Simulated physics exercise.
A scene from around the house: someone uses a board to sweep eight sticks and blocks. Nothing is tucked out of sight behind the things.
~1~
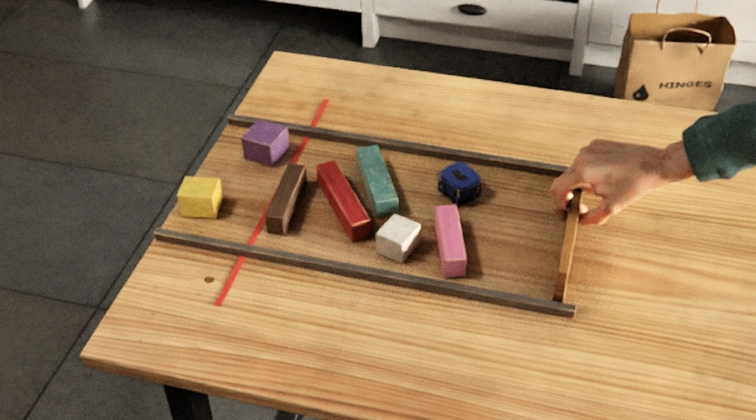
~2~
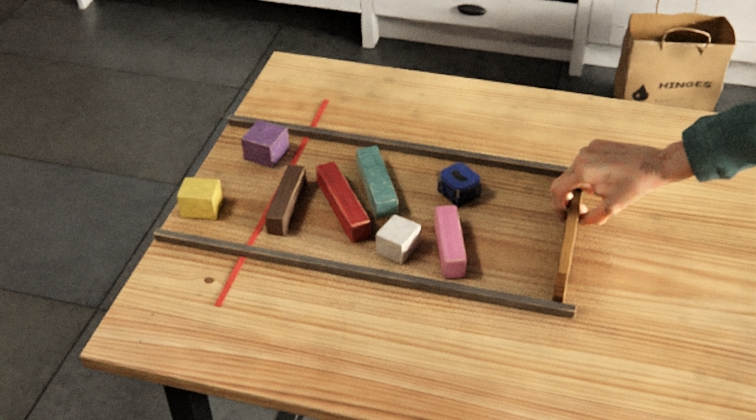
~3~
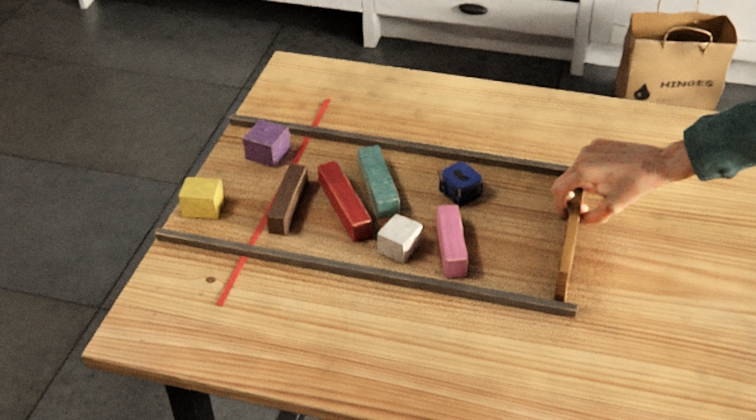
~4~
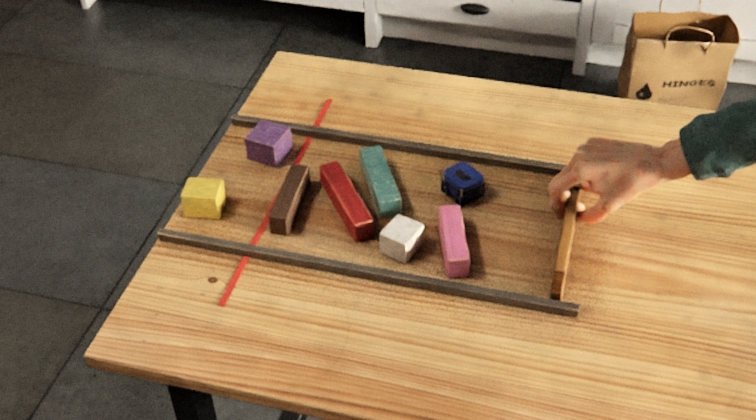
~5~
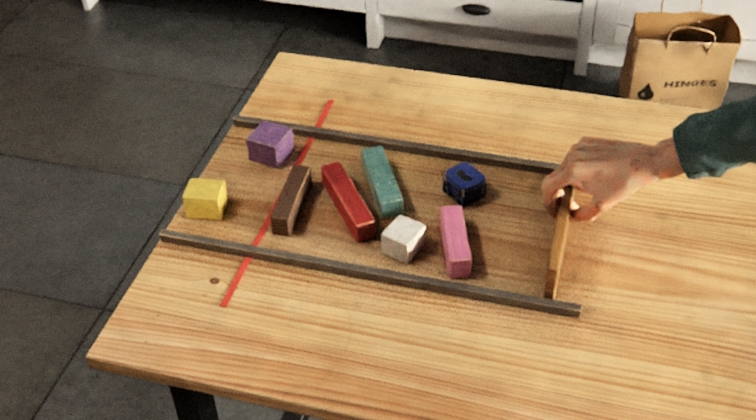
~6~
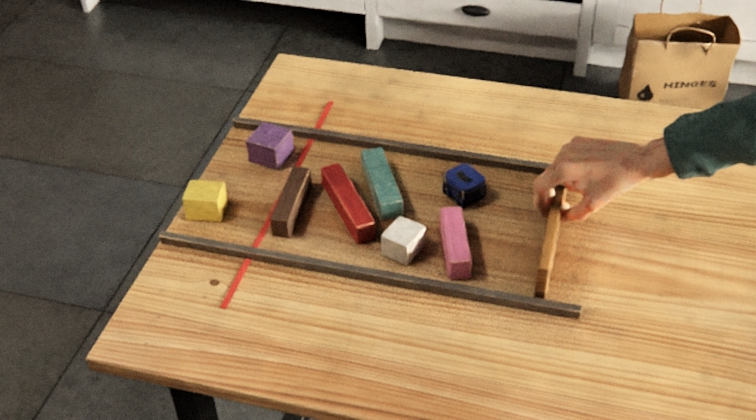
A hand holds a wooden board upright, then slides it slightly left toward the colored blocks.
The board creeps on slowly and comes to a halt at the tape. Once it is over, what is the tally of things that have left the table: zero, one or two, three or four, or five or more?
It sends over the edge a lone piece or a pair.
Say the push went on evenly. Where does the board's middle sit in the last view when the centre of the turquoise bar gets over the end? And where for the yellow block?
I'd put it close to (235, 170), and close to (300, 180) for the other one.
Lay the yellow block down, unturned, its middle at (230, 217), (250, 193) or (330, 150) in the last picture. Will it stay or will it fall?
Taking the places in order, it ends up falling, then ends up falling, then remains aboard.
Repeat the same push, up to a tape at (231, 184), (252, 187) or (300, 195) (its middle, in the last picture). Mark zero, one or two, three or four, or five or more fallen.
Tape by tape, the falls would be more than four, then either three or four, then no fall at all.
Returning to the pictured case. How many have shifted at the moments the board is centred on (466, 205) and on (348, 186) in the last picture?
2 by the first point, 6 by the second.
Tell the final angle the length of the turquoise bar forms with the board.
It works out to near 0°.
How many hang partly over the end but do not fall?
Things overhanging at the end: 1.
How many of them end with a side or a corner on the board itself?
2 of them.
Soon after, none off yet; yellow block at rest near (206, 201); purple block at rest near (270, 146); brown bar at rest near (291, 201).
After that, none off yet; yellow block moving near (202, 200); purple block displaced a little near (261, 142); brown bar displaced about its own width near (234, 193).
In the end, the number that fall off is one or two; gone, yellow block.
